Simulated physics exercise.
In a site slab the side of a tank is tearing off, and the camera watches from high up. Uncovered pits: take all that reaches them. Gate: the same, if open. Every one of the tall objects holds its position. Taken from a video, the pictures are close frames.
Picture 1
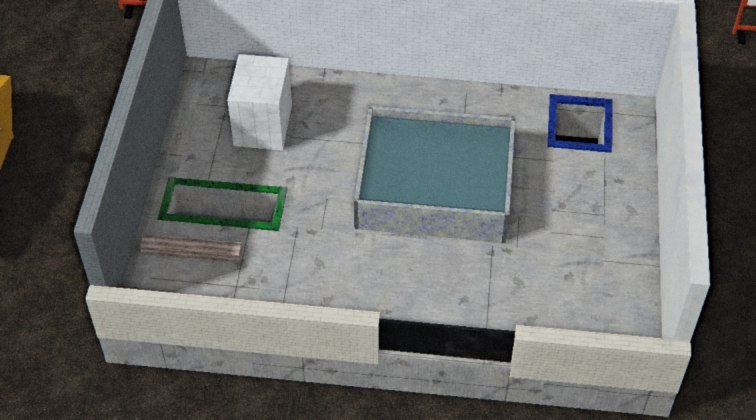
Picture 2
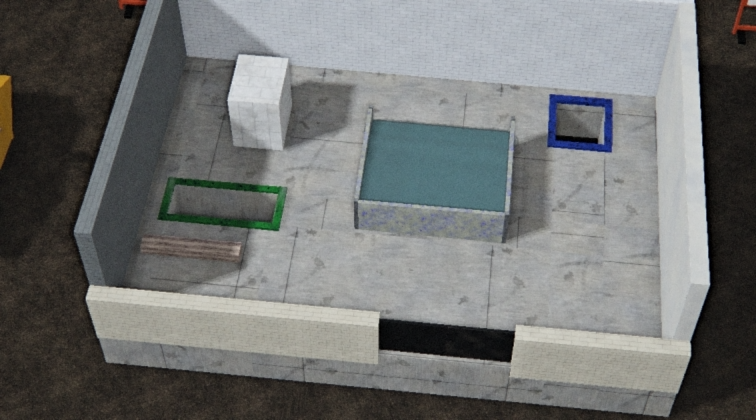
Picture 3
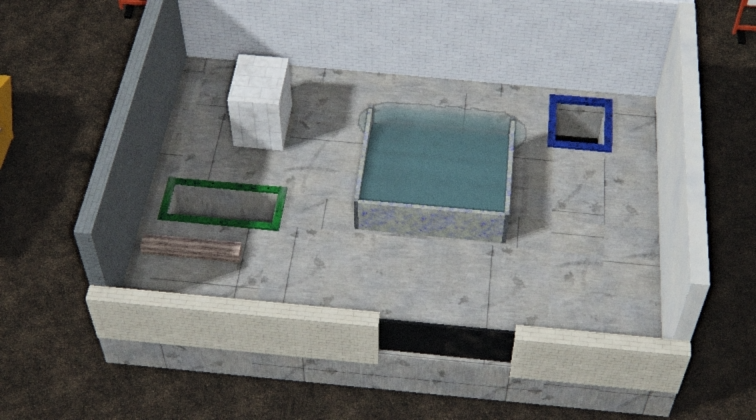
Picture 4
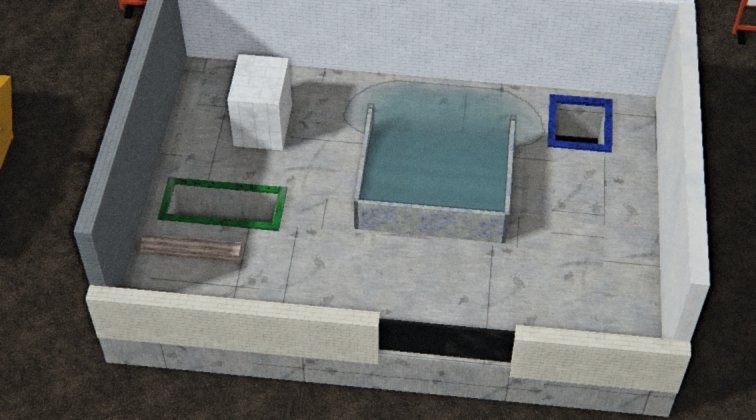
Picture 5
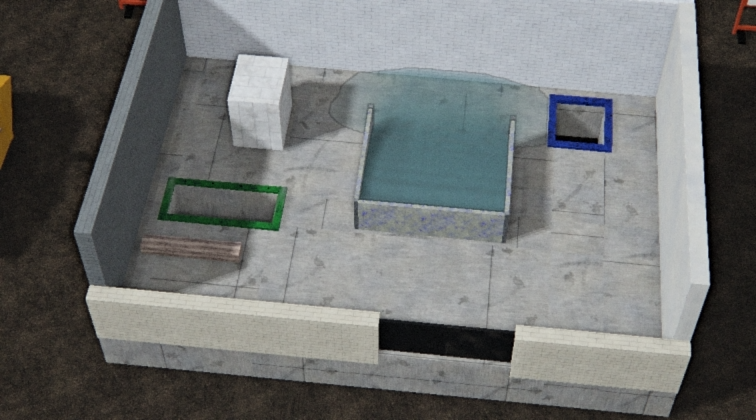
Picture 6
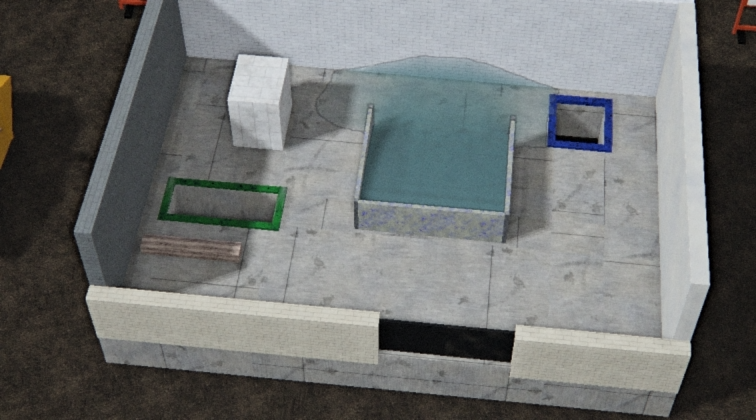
Open tank of blue-green water losing its far side, the water pouring out across the grey slab and reaching the back wall.
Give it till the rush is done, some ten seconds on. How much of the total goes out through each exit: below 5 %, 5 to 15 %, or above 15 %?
Final split: The gate gets below 5 %; the green pit gets 5 to 15 %; the blue pit gets above 15 %.
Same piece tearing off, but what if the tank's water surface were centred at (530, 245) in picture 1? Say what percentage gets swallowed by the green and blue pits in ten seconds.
Tally in per cent - green pit 2; blue pit 35.
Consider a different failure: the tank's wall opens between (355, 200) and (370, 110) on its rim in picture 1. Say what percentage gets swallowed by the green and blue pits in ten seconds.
In percent: Green 30, blue 6.
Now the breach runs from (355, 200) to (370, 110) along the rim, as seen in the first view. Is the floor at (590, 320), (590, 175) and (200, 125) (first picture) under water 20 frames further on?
Taking them in order, I'd say not reached, not reached and swamped.
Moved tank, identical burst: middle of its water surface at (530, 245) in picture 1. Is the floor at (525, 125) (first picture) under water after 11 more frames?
That spot would be swamped.
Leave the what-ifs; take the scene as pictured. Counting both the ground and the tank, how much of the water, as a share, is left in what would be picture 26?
That works out to about 82 per cent.
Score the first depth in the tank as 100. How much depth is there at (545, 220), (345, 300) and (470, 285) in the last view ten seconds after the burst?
Going place by place: 2 %, 6 % and 6 %.
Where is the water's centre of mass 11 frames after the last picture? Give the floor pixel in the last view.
My reading is close to (432, 126).
A moment on, water covers 15 % of the floor; the gate 0 %, the green pit 0 %, the blue pit 1 %.
Next, water covers 25 % of the floor; the gate 0 %, the green pit 0 %, the blue pit 7 %.
Then, water covers 50 % of the floor; the gate 0 %, the green pit 0 %, the blue pit 18 %.
Later, water covers 75 % of the floor; the gate 0 %, the green pit 6 %, the blue pit 23 %.
In the end, water covers 90 % of the floor; the gate 0 %, the green pit 8 %, the blue pit 25 %.
